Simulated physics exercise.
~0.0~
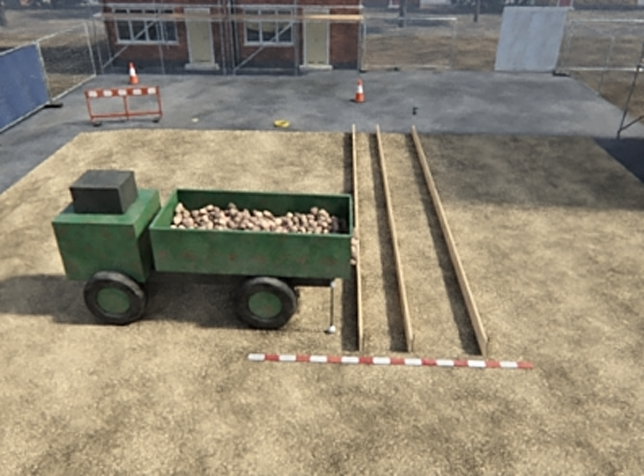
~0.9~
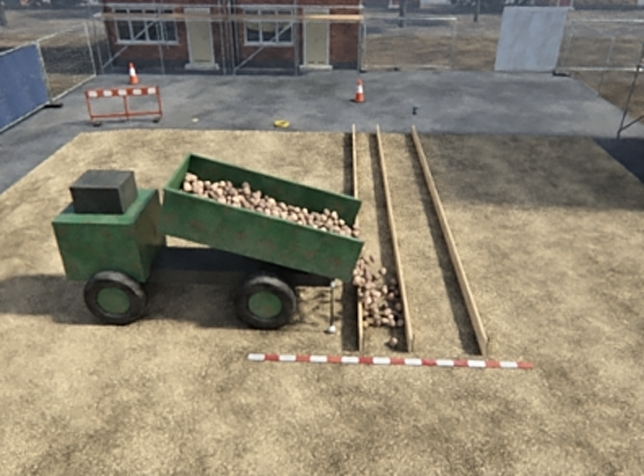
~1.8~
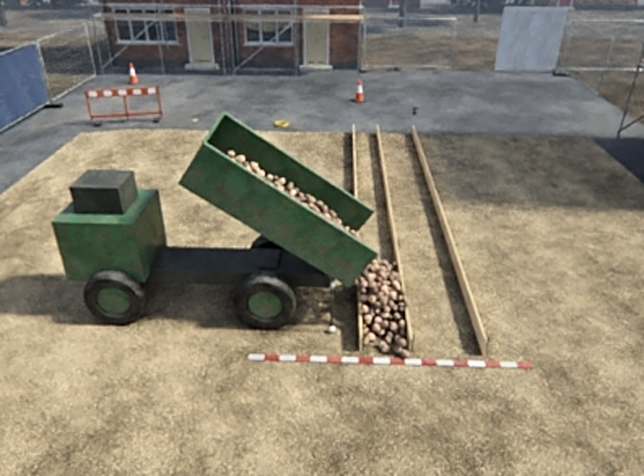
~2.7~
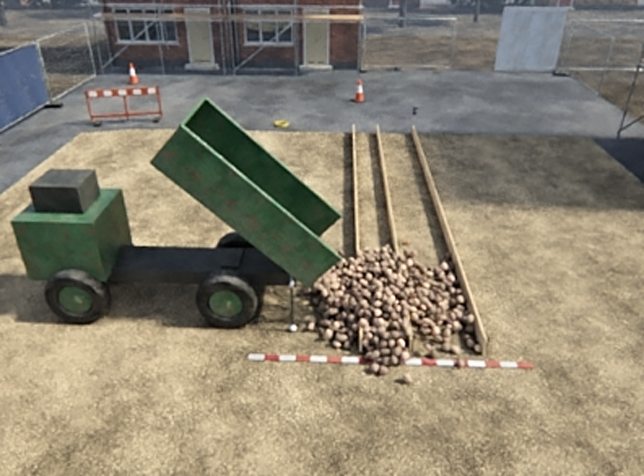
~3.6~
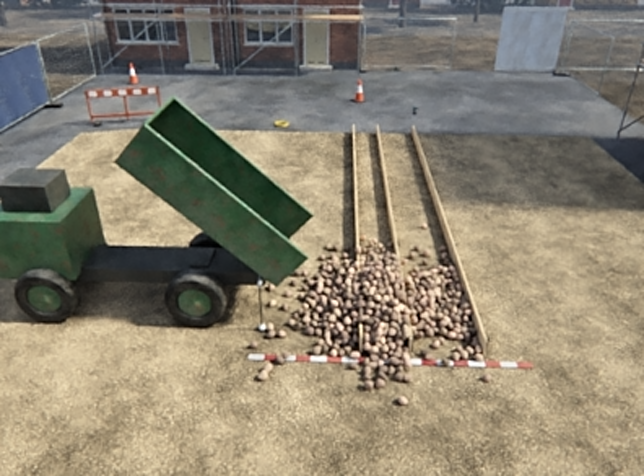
A green tipping trailer raises its bed, pours stones across wooden planks, and pulls away left.
